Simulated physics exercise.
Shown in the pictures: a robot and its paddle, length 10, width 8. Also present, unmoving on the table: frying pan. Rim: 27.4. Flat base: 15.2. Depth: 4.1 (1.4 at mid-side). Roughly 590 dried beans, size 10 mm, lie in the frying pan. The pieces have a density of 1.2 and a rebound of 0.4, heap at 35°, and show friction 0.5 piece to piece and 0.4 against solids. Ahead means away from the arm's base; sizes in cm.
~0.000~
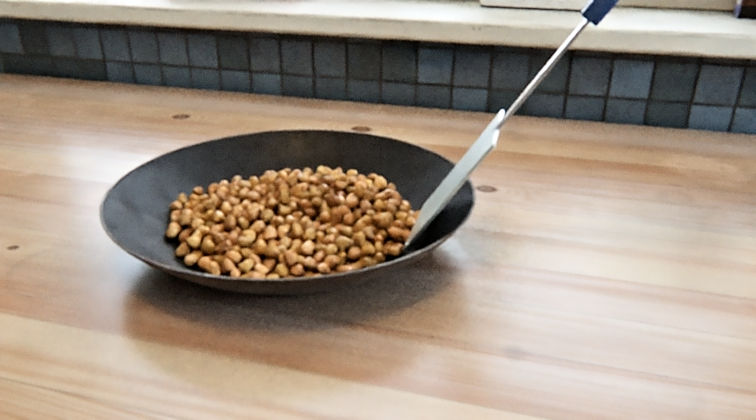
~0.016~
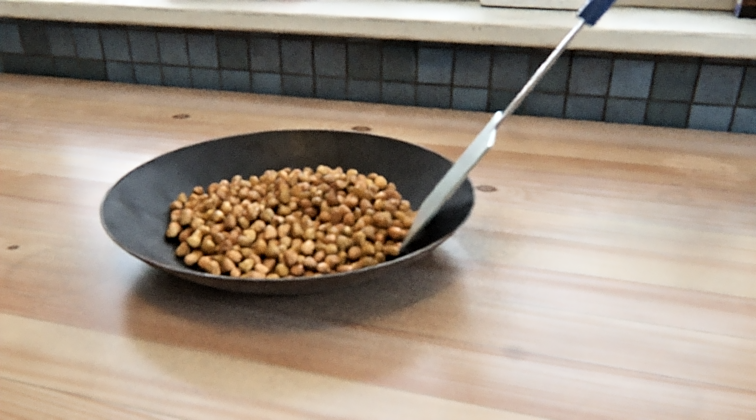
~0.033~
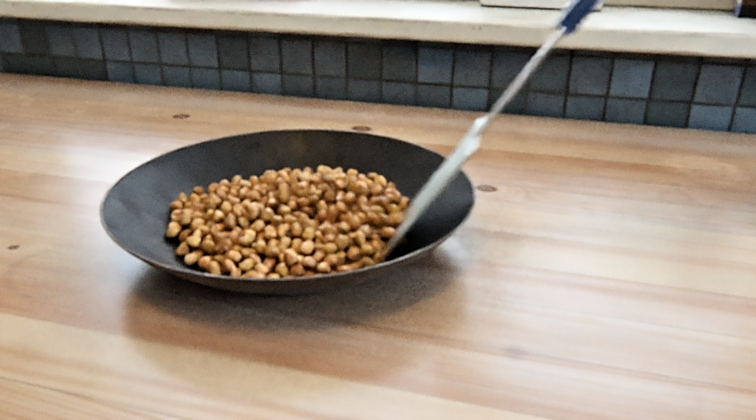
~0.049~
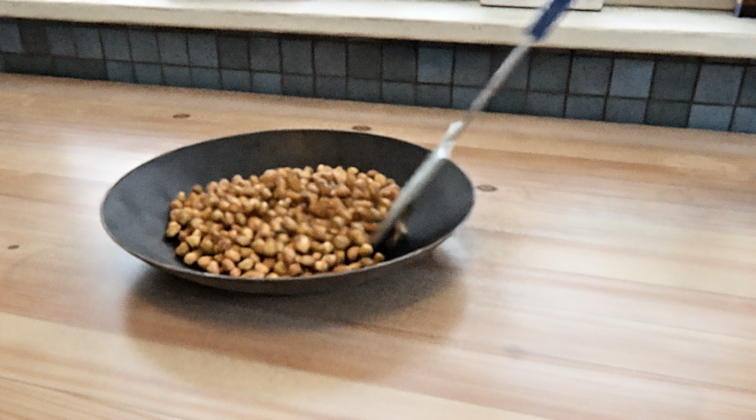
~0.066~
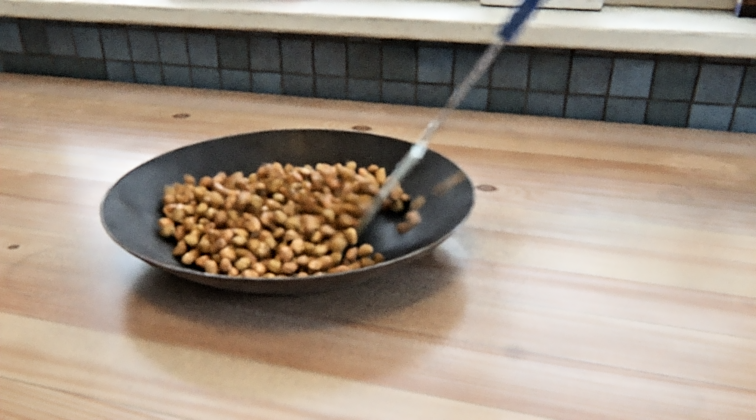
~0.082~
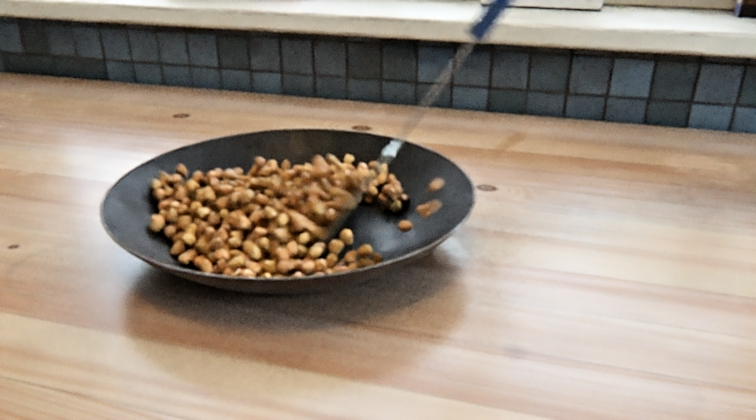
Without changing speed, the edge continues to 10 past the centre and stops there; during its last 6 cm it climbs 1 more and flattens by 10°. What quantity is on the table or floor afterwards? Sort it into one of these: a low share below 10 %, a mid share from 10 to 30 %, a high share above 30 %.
A high share, above 30 %.
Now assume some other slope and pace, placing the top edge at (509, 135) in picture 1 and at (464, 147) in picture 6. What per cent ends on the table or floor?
Roughly 20 %.
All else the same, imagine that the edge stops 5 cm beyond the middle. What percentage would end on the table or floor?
Then the share is near 5 in a hundred.
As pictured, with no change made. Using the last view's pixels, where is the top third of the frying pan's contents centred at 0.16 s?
(204, 176).
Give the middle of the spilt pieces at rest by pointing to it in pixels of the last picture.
Centre of the spill: Approx. (46, 187).
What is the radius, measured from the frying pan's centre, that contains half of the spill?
About 26 cm out from the centre.
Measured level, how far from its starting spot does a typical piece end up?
I'd put it at close to 8 centimetres.
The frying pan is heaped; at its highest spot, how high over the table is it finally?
Near 4.5 centimetres high.
After 0.12 s, sloping 57°, highest piece 16 above the table; 589 in the frying pan, 3 on the blade or in flight.
After 0.16 s, sloping 54°, highest piece 21 above the table; 586 in the frying pan, 6 on the blade or in flight.
After 0.38 s, sloping 47°, highest piece 25 above the table; 359 in the frying pan, 219 on the table or floor, 14 on the blade or in flight.
After 1.43 s, sloping 47°, highest piece 5 above the table; 359 in the frying pan, 233 on the table or floor.
In the end, 359 in the frying pan, 233 on the table or floor. That is 39 % on the table or floor.
